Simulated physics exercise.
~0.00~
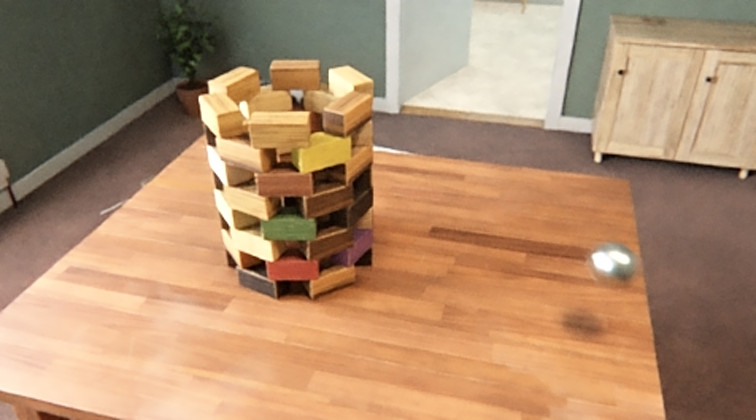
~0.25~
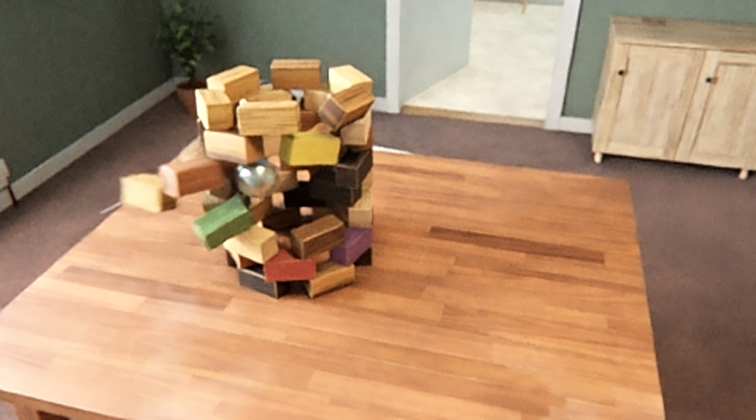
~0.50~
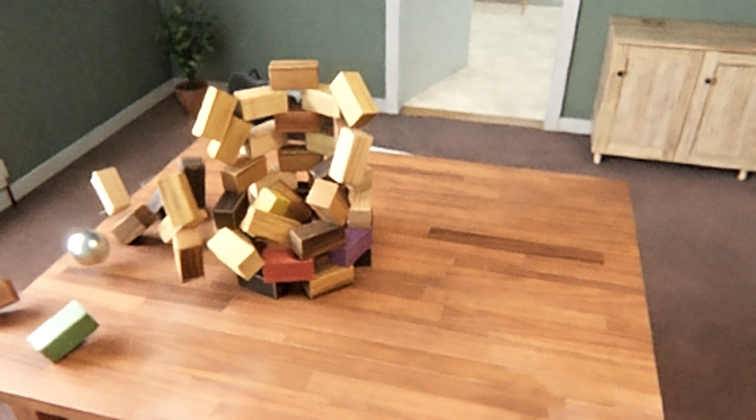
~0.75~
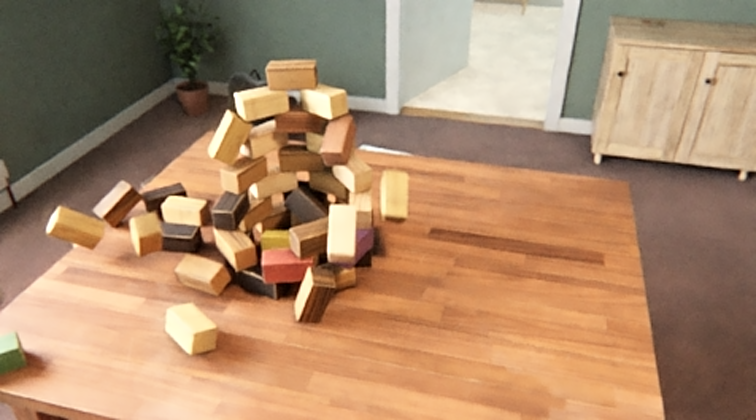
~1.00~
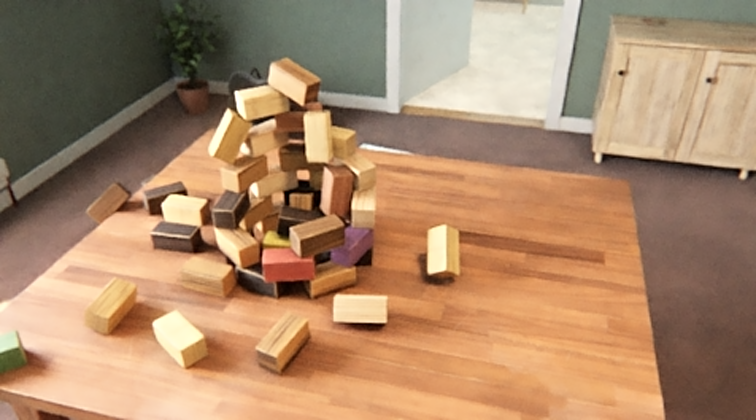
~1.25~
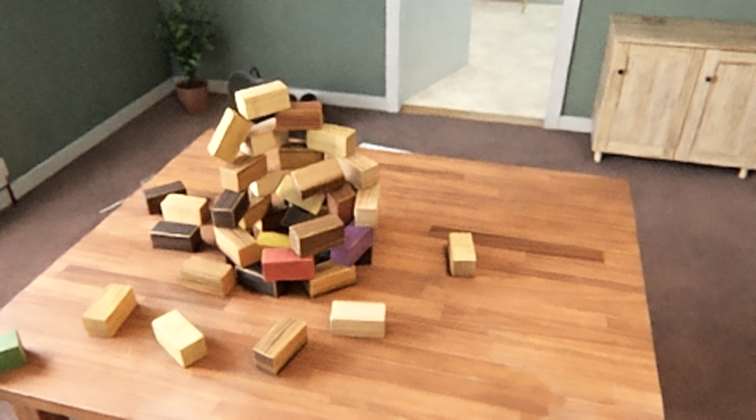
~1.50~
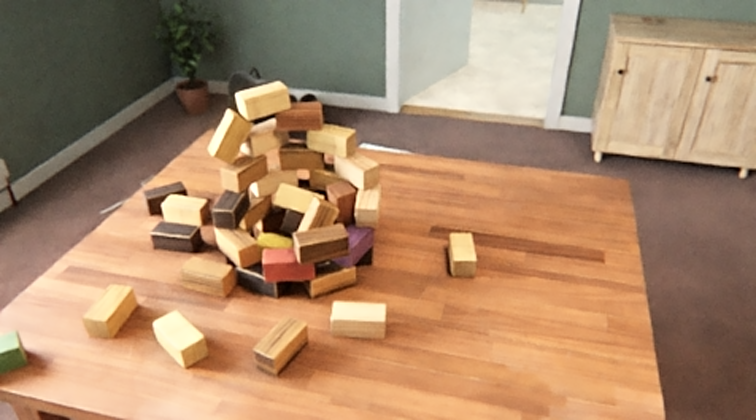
On a wooden table in a green-walled room, a steel ball flew in from the right and smashed through a hollow tower of wooden blocks, scattering many leftward and forward, while the red block stayed up near the base of the ragged, half-collapsed remains.
